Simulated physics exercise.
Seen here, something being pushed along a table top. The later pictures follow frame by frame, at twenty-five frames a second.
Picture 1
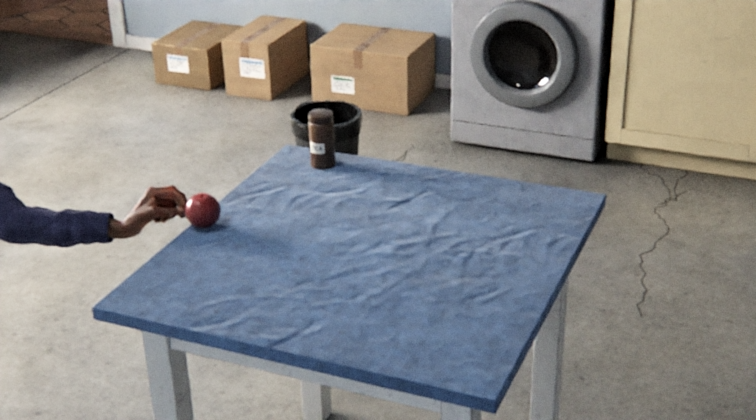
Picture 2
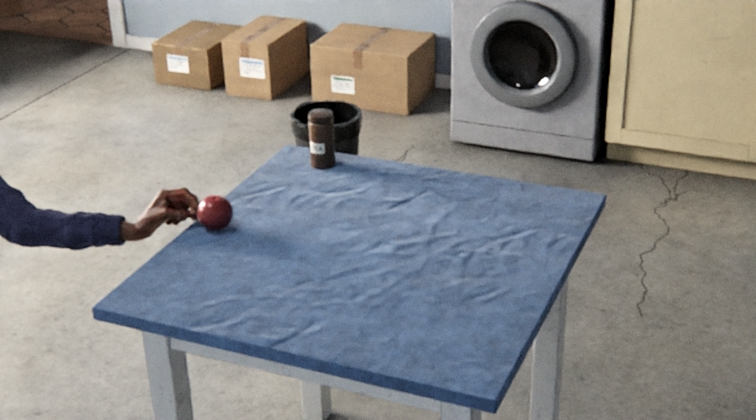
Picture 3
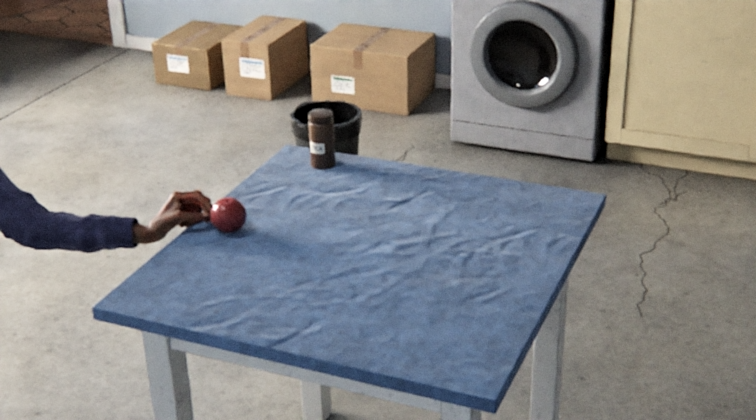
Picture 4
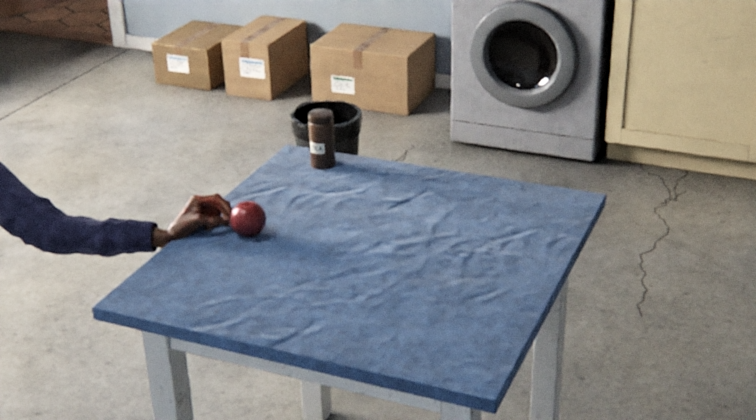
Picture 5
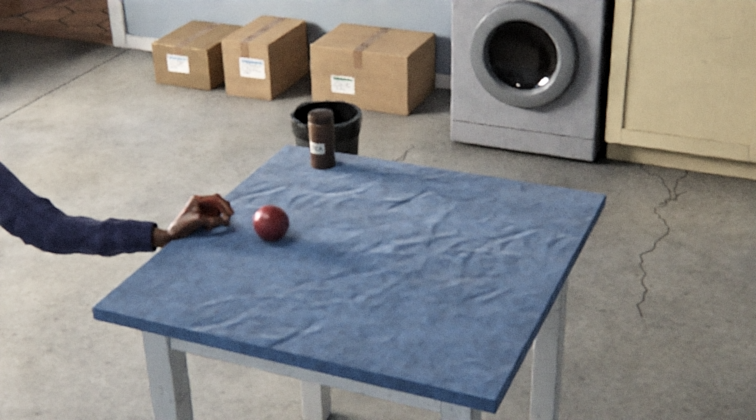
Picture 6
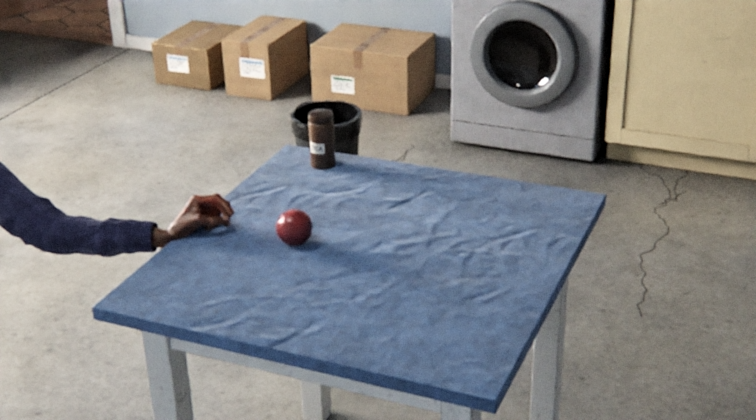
At the start, a hand in a dark blue sleeve touches a red apple near the left edge of a blue-topped table, with a brown bottle standing at the back. The hand pushes the apple a short way to the right, then stays still while the apple moves farther right, leaving a gap between them.
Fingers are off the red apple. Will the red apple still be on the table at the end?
The red apple drops to the floor.
Then, 0.20 s past the last view, red apple displaced well along near (409, 249).
Then, 0.50 s past the last view, red apple now off the table.
Then, 0.80 s past the last view, things are still on the move.
Then, 1.10 s past the last view, as before.
Finally, off the table, red apple.
